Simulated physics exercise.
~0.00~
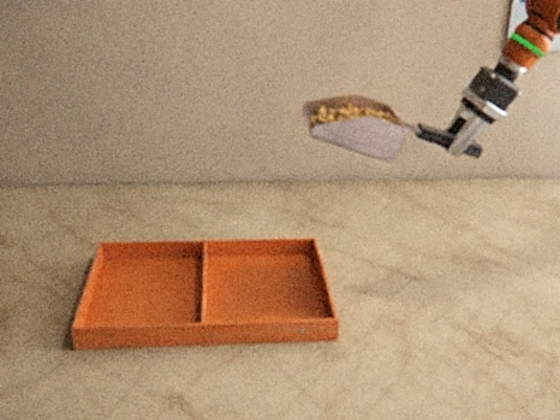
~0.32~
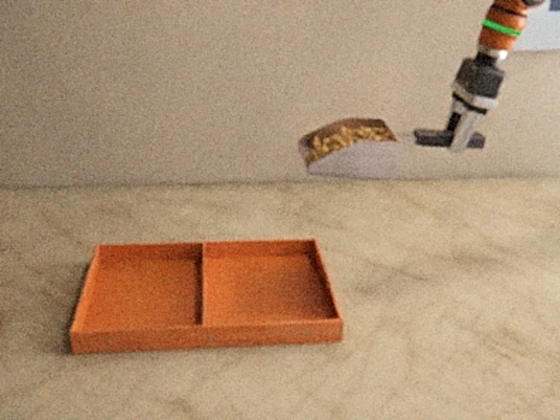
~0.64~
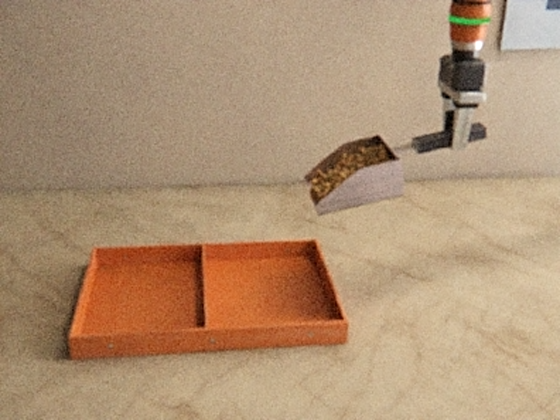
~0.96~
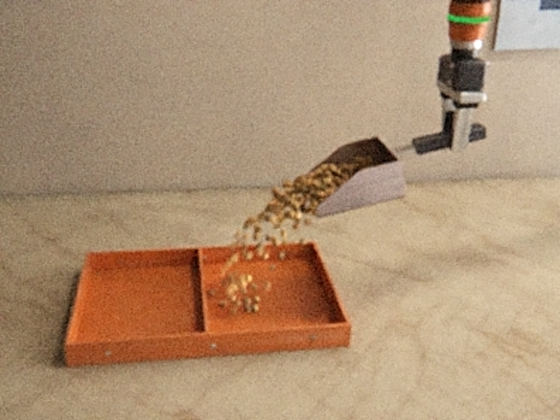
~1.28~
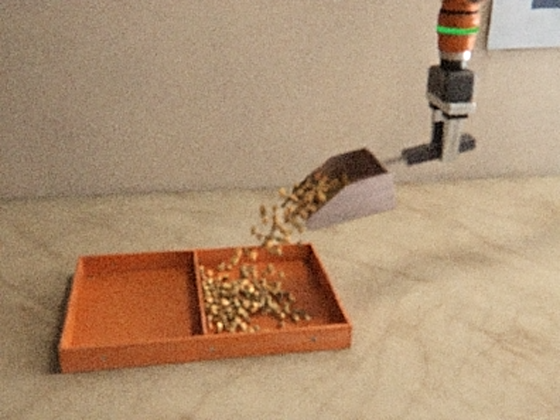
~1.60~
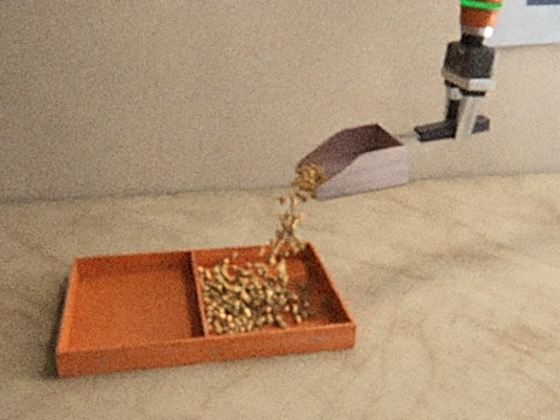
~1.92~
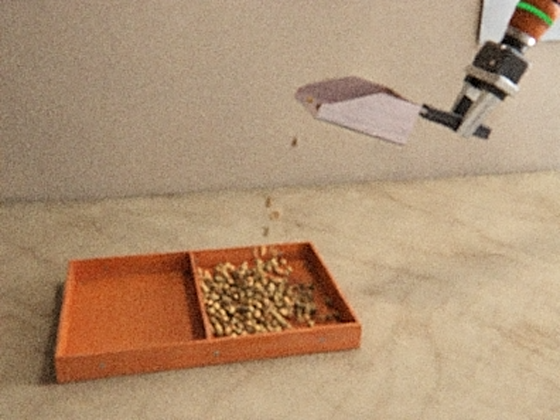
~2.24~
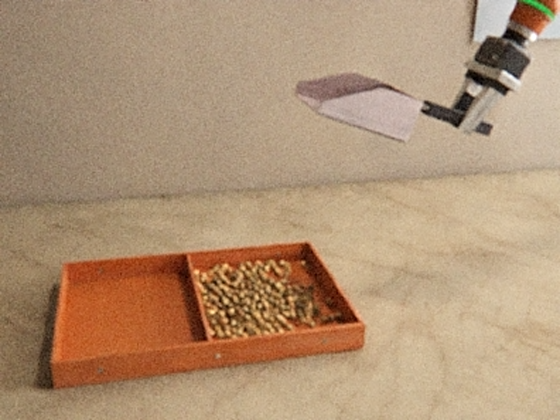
A robot arm with an orange and black wrist, reaching in from the upper right, grips a greyish scoop filled with small tan pieces above a pale, faintly veined tabletop against a plain beige wall, seen from slightly above. An orange tray split into two compartments rests at the lower left. The arm lowers the scoop and tips it forward to the left, and the pieces pour into the right compartment. It then jerks slightly before lifting and tilting the scoop back as the last few fall. Finally, the pieces lie heaped in the right compartment, while the left stays empty.
